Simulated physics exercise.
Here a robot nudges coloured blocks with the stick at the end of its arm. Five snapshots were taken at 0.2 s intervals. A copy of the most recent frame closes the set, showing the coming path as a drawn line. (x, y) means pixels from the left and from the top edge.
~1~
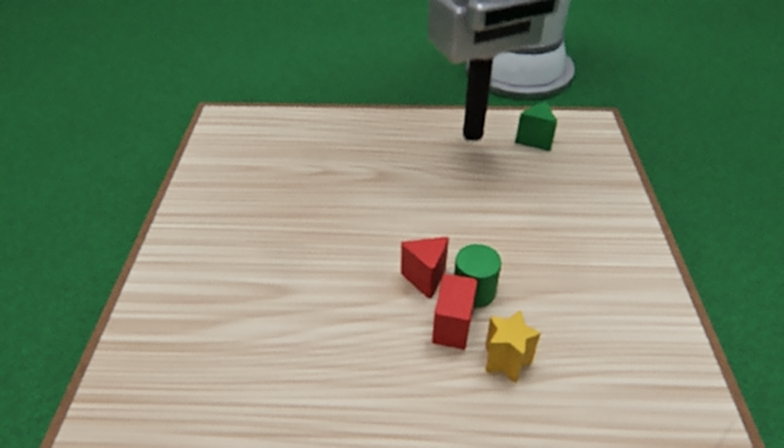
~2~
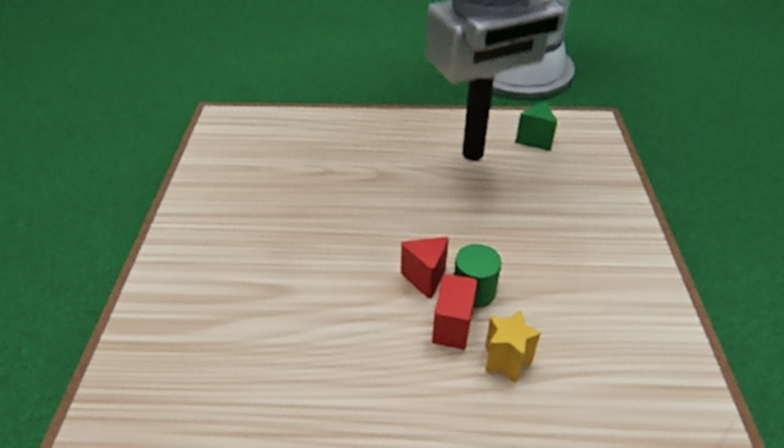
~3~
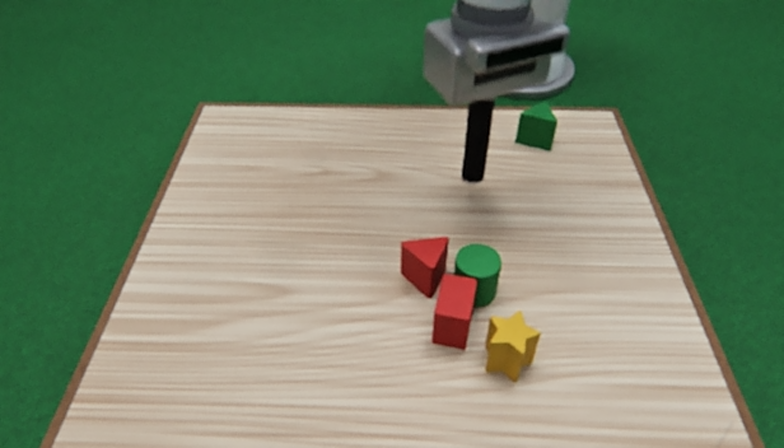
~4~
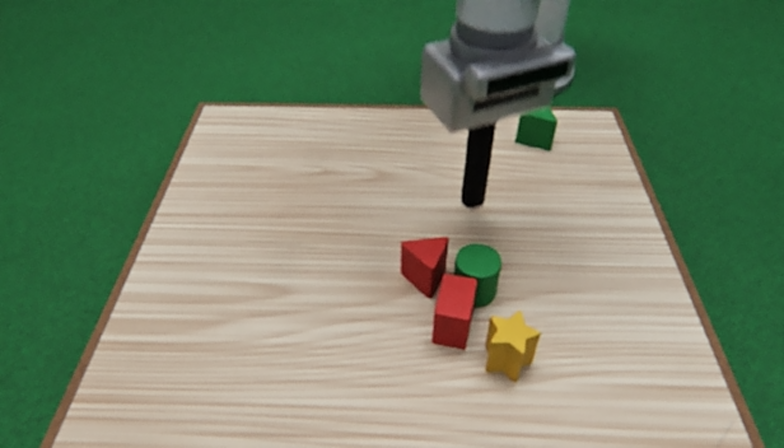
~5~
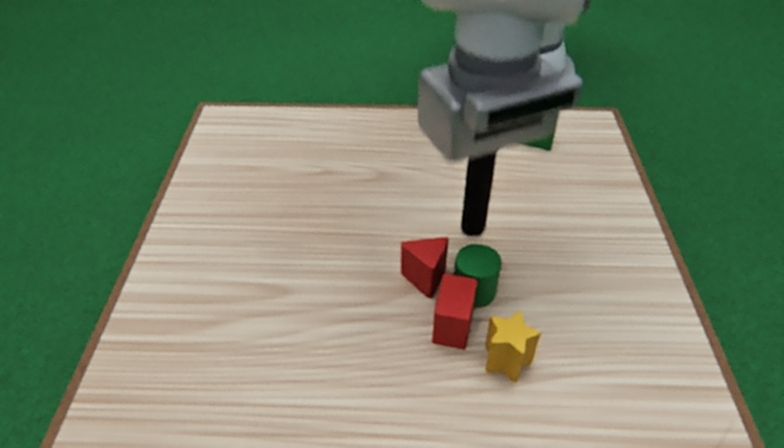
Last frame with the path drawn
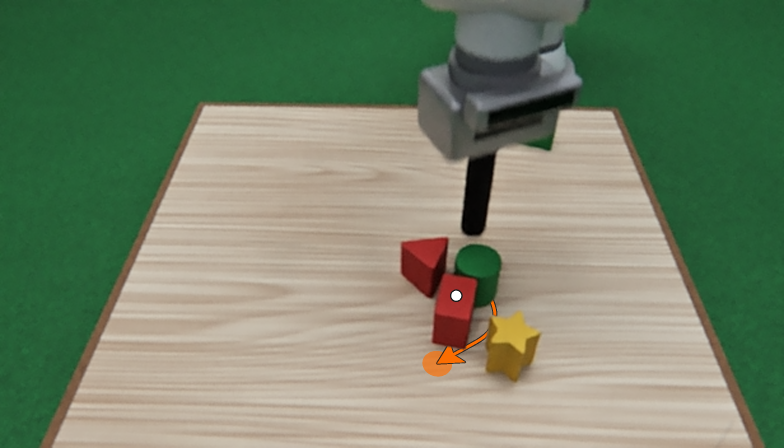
At first, a robot arm holds a black stick near the far edge of a wooden board, beyond a cluster of red, green and yellow blocks. The stick then moves steadily toward the viewer, drawing close behind the green cylinder, while the blocks stay still.
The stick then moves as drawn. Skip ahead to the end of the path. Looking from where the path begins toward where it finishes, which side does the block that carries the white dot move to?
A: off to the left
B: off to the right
The correct letter is B.
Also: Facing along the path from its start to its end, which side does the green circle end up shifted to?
Picture yourself facing from the start of the path to its end: The green circle moves off to your left.
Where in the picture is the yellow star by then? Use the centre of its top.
I'd place it at (525, 363), taking the centre of its top.
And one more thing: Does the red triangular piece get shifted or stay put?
The answer is that it remains undisturbed.
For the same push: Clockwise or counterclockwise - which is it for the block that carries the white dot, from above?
Clockwise, from overhead.
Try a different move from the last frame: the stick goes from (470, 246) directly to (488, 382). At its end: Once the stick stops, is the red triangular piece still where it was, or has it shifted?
It keeps its position.
The line goes from (470, 246) over (487, 288) and (487, 334) to (437, 364); the dot is on the red oblong.
The first path, step by step. One third of the way, stick (490, 273); red oblong (450, 312), turned 35° clockwise; green circle (487, 286).
Two thirds of the way, stick (489, 320); red oblong (427, 336), turned 95° clockwise; green circle (484, 337); yellow star (524, 360), turned 40° anticlockwise.
At the end, stick (439, 349); red triangular piece unmoved; red oblong (407, 346), turned 125° clockwise; green circle (469, 363); yellow star (525, 363), turned 60° anticlockwise.
